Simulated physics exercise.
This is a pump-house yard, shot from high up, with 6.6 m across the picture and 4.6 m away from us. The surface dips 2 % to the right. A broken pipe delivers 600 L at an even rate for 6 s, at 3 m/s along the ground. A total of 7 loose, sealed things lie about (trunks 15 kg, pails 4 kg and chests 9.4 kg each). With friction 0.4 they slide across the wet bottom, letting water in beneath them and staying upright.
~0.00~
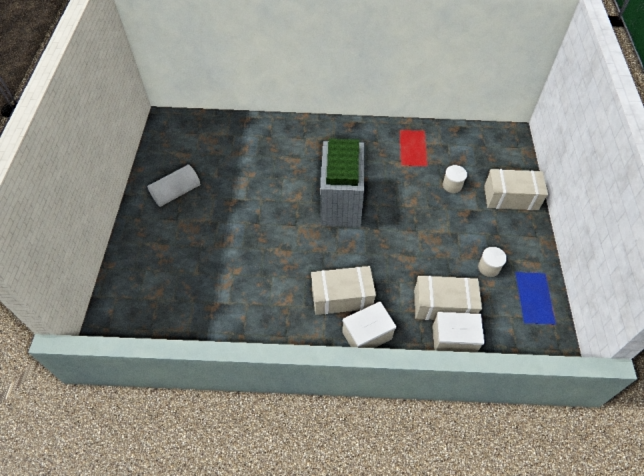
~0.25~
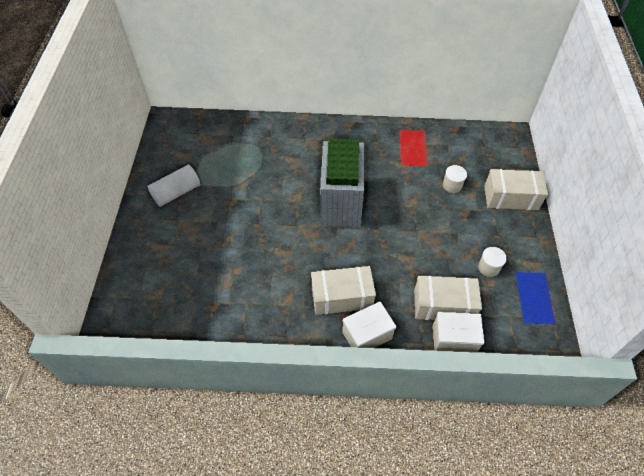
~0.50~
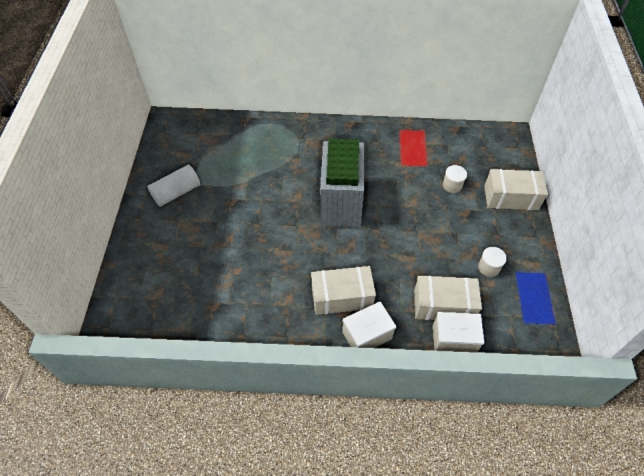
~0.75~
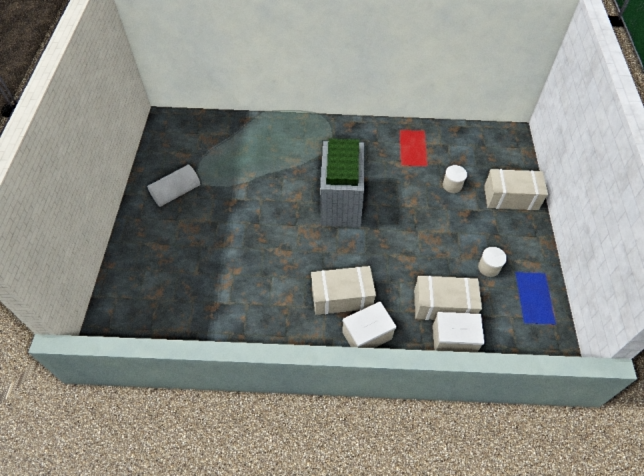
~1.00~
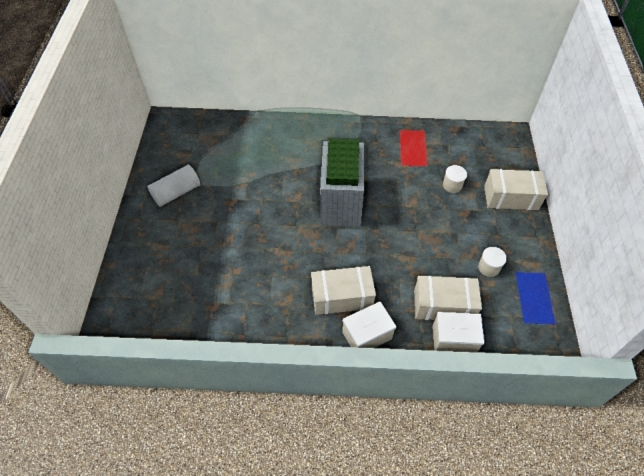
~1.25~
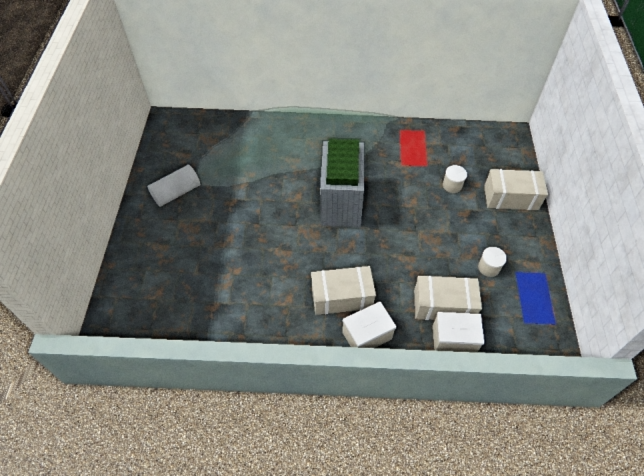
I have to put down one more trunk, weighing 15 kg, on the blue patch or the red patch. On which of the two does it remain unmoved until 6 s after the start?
Blue.
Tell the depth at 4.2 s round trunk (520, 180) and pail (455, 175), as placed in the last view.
Around 3 cm and 2 cm.
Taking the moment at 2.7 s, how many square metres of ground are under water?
Around 7.0 m2 of it.
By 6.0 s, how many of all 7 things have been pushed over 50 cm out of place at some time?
1.
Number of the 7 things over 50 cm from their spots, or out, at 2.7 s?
0 in all.
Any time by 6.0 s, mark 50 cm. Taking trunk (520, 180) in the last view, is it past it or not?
Result: Exceeds it.
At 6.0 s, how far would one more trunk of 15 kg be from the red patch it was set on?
Distance: Approx. 100 cm.
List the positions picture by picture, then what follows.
A trunk at (343, 284) rests on the ground; a pail at (494, 257), on the bottom; the blue patch at (534, 298); the red patch at (412, 148); 0.0 m2 under water; 0 of 7 have shifted, in the first picture.
A trunk at (343, 284) rests on the ground; a pail at (494, 257), on the bottom; the blue patch at (534, 298); the red patch at (412, 148); water covers 0.7 m2; 0 of 7 have shifted, in the second picture.
A trunk at (343, 284) rests on the ground; a pail at (494, 257), on the bottom; the blue patch at (534, 298); the red patch at (412, 148); water covers 1.4 m2; 0 of 7 have shifted, in the third picture.
A trunk at (343, 284) rests on the ground; a pail at (494, 257) rests on the ground; the blue patch at (534, 298); the red patch at (412, 148); 2.4 m2 under water; 0 of 7 have shifted, in the fourth picture.
A trunk at (343, 284), on the bottom; a pail at (494, 257), on the bottom; the blue patch at (534, 298); the red patch at (412, 148); water covers 2.9 m2; 0 of 7 have shifted, in the fifth picture.
A trunk at (343, 284) rests on the ground; a pail at (494, 257), on the bottom; the blue patch at (534, 298); the red patch at (412, 148); water covers 3.4 m2; 0 of 7 have shifted, in the sixth picture.
After 1.8 s on blue it would be 0 cm off in 0 cm of water; on red it would be 2 cm off in 3 cm of water.
After 2.7 s on blue it would be 0 cm off in 0 cm of water; on red it would be 61 cm off in 2 cm of water.
After 4.2 s on blue it would be 0 cm off in 0 cm of water; on red it would be 85 cm off in 4 cm of water.
After 6.0 s on blue it would be 19 cm off in 4 cm of water; on red it would be 98 cm off in 4 cm of water.
